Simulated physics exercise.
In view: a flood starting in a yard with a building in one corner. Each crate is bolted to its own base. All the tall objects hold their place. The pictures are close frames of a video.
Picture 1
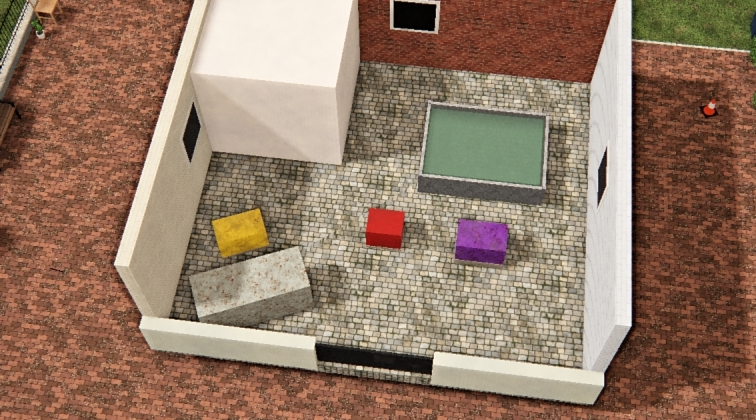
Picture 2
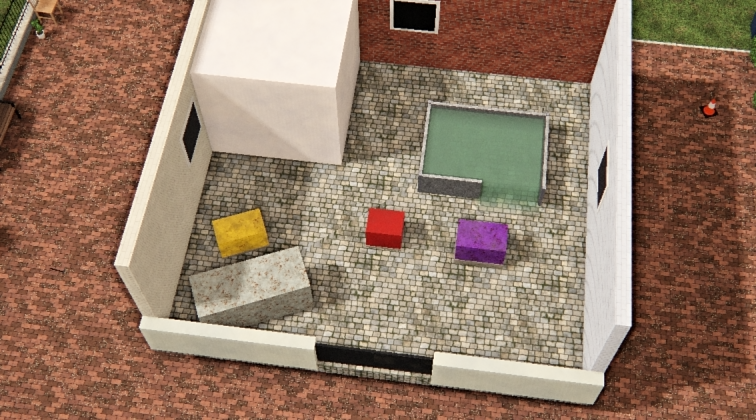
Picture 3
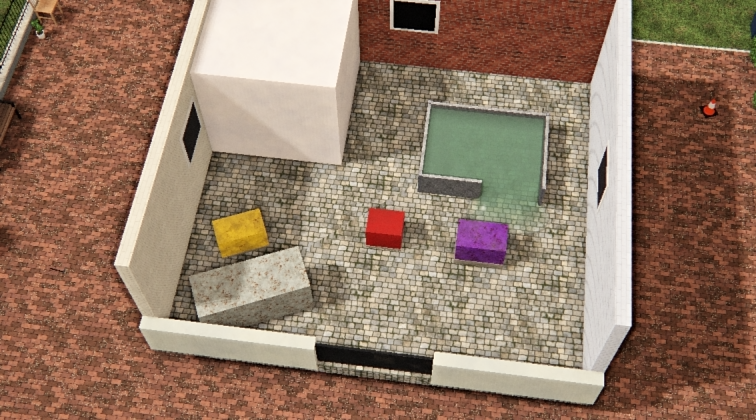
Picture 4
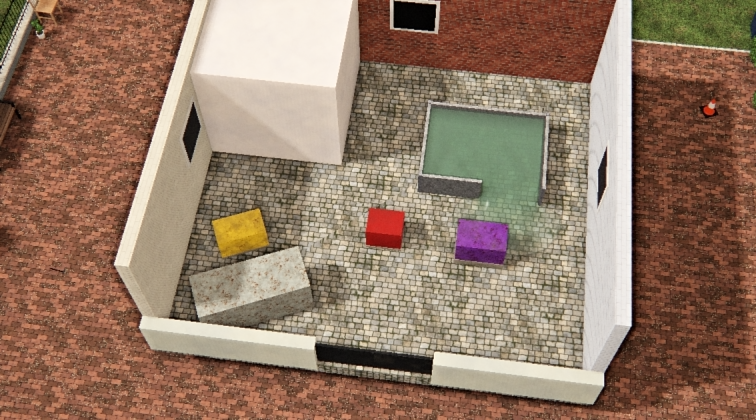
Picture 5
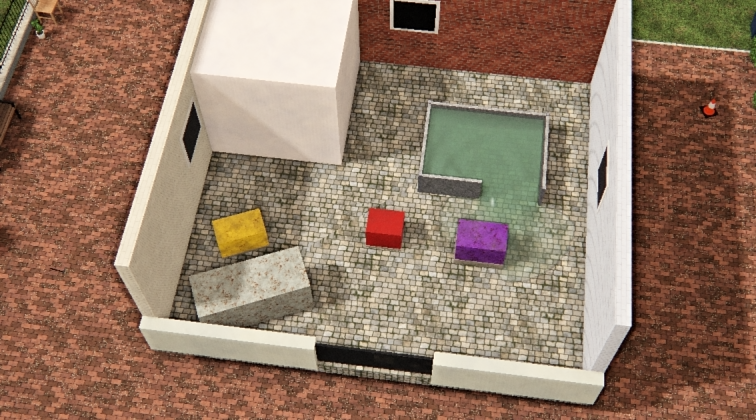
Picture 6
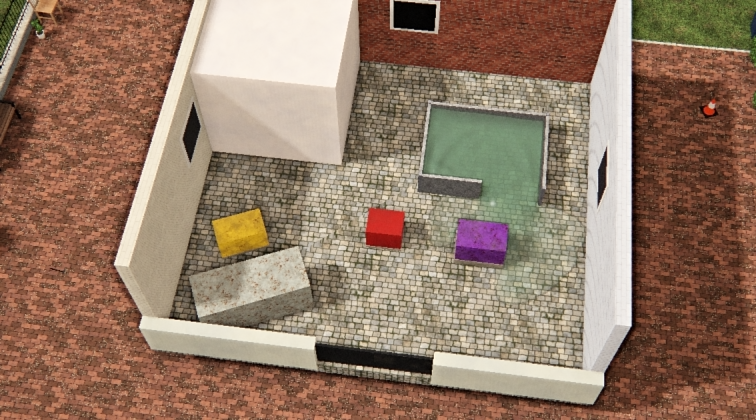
The video shows a walled courtyard with a green-water tank, a white block and yellow, red and purple boxes. Part of the tank's front wall disappears, and water pours through the gap, spreading thinly over the paving around the purple box.
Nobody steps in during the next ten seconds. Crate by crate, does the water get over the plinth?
The purple crate is wetted; the red crate is wetted; the yellow crate is wetted.
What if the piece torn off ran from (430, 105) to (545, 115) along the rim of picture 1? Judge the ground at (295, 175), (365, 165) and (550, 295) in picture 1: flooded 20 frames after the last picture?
One after the other: Not flooded, under water, covered.
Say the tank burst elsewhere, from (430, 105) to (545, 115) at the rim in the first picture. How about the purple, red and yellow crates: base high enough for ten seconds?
My reading: Purple crate keeps dry; red crate ends up wet; yellow crate is wetted.
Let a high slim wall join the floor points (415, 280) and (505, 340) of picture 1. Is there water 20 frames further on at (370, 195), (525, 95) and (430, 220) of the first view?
In that order: Wet, dry, flooded.
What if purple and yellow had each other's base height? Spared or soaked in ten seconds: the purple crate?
Then: The purple crate is wetted.
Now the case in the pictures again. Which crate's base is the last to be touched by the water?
The yellow-painted one.
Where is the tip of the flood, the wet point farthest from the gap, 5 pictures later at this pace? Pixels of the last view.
I would point to (545, 381).
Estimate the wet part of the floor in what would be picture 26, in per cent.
Near 45 in a hundred.
A moment on, water covers 20 % of the floor; the purple crate water round its plinth, the red crate water round its plinth, the yellow crate not reached.
Next, water covers 30 % of the floor; the purple crate water round its plinth, the red crate water round its plinth, the yellow crate not reached.
Then, water covers 45 % of the floor; the purple crate water round its plinth, the red crate water round its plinth, the yellow crate water round its plinth.
Later, water covers 75 % of the floor; the purple crate water round its plinth, the red crate water round its plinth, the yellow crate water round its plinth.
In the end, water covers 85 % of the floor; the purple crate was topped, the red crate was topped, the yellow crate was topped.
